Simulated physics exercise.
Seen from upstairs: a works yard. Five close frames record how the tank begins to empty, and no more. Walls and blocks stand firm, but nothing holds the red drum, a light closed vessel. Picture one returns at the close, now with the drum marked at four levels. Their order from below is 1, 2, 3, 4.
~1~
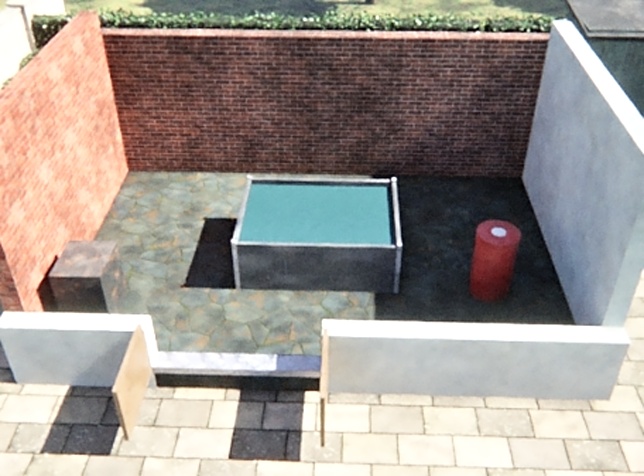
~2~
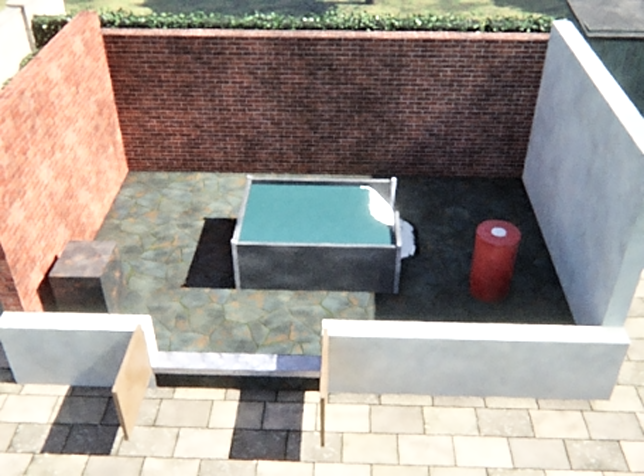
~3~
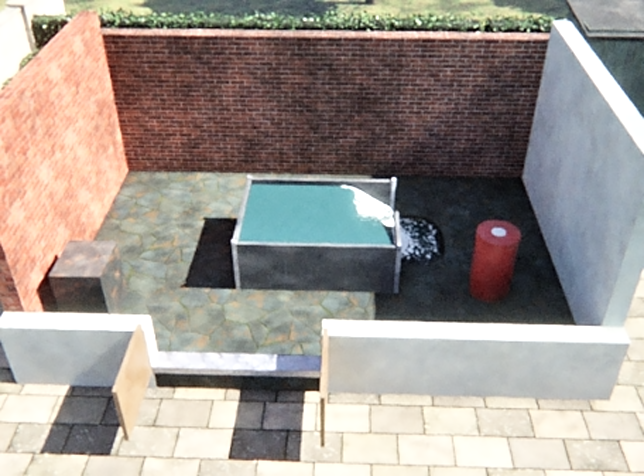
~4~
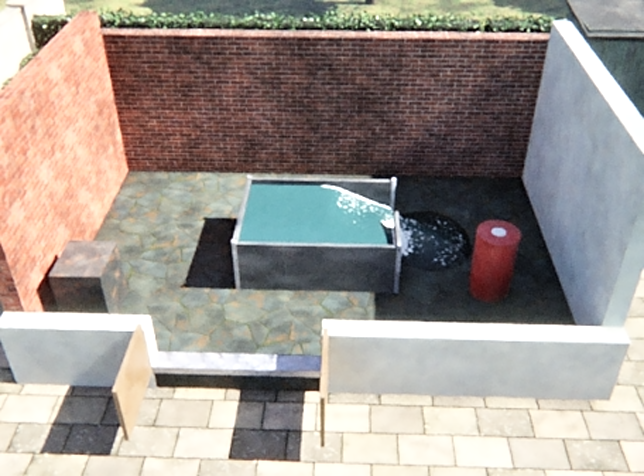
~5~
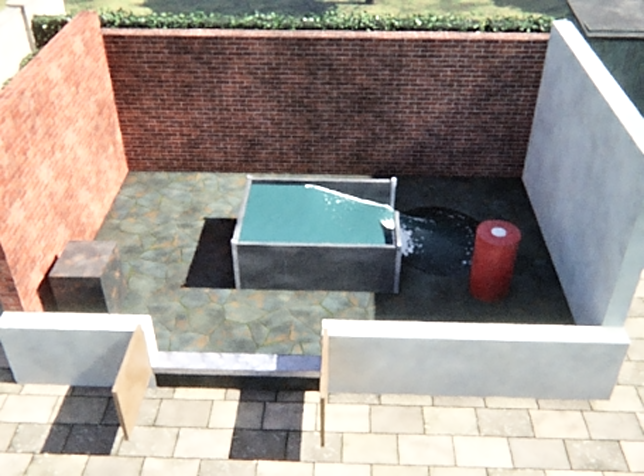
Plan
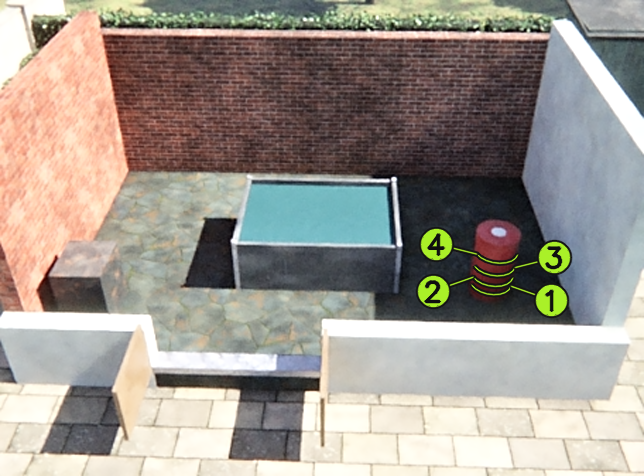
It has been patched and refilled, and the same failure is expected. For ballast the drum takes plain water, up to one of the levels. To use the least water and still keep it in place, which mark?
Choose 1.
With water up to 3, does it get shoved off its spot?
No, that is safe.
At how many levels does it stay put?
All of them.
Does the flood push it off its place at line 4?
No, not at all.
On the marked copy, 1 at (493, 294); 2 at (495, 286); 3 at (497, 275); 4 at (499, 263); from the bottom up 1, 2, 3, 4.
With 1, it does not move.
With 2, it does not move.
With 3, it does not move.
With 4, it does not move.
